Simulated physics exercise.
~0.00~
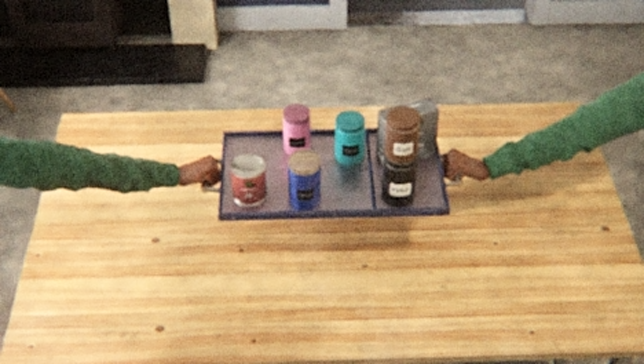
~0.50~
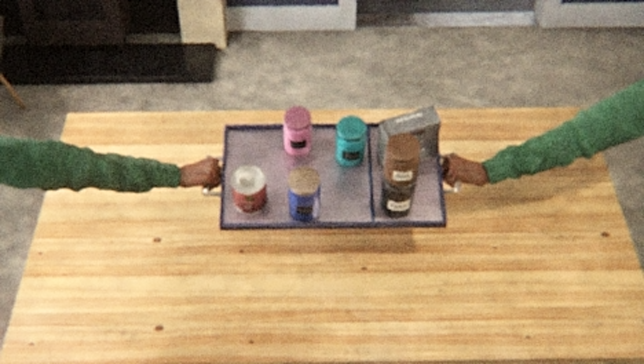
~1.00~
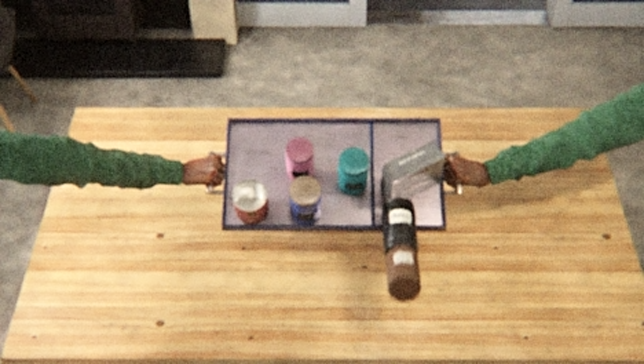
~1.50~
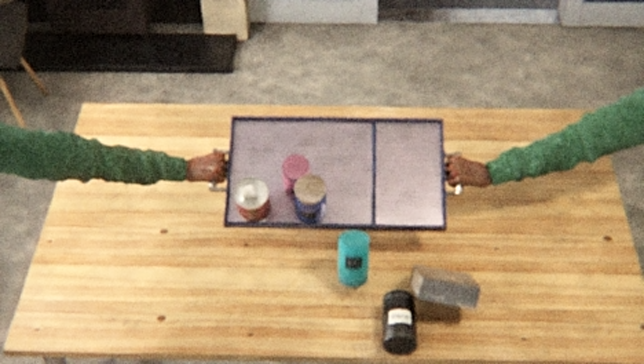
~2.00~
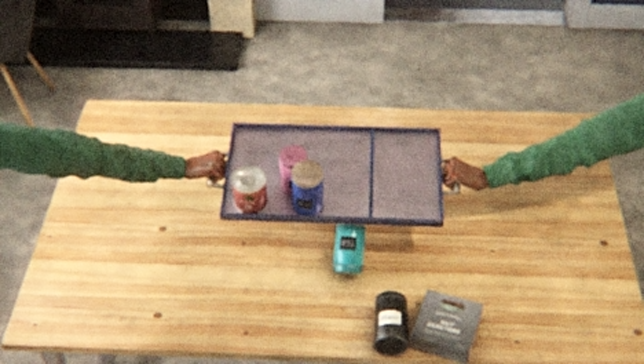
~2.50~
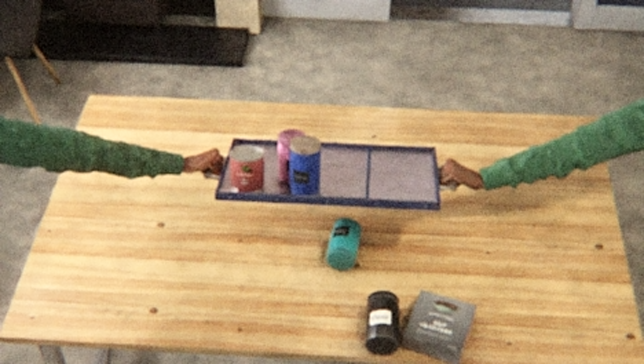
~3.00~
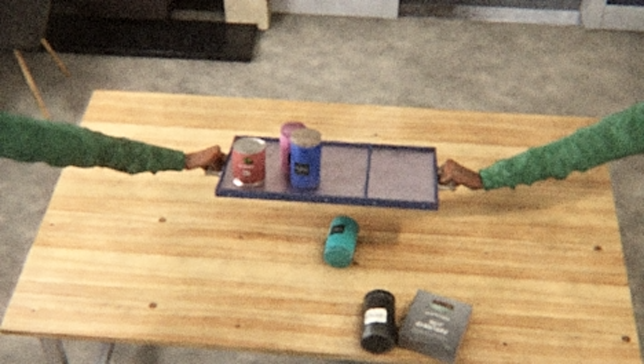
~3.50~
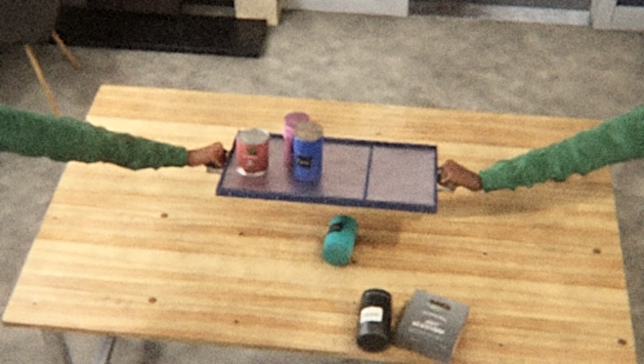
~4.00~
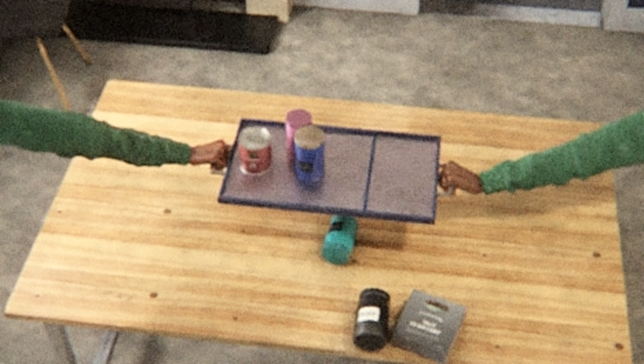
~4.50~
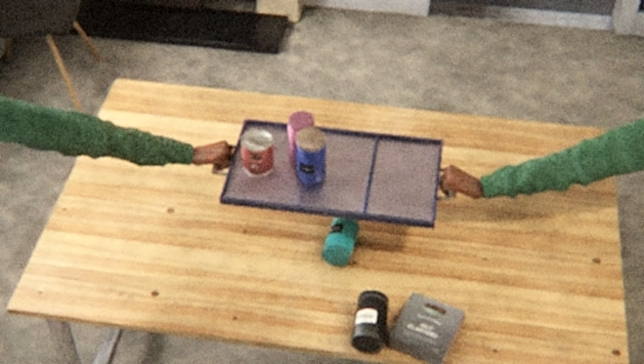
On a pale wooden table seen from above and in front, two green-sleeved arms hold a dark-rimmed tray divided by a cross bar. Red, pink, blue and turquoise containers stand left of the bar, with brown and black jars and a grey packet on the right. The hands tip the near edge down, and the brown jar, black jar, packet and turquoise jar tumble off the front, the brown one dropping from view. The tray then tilts the other way and levels, leaving the red tin, pink jar and blue jar standing aboard while the turquoise jar, black jar and packet lie on the table.
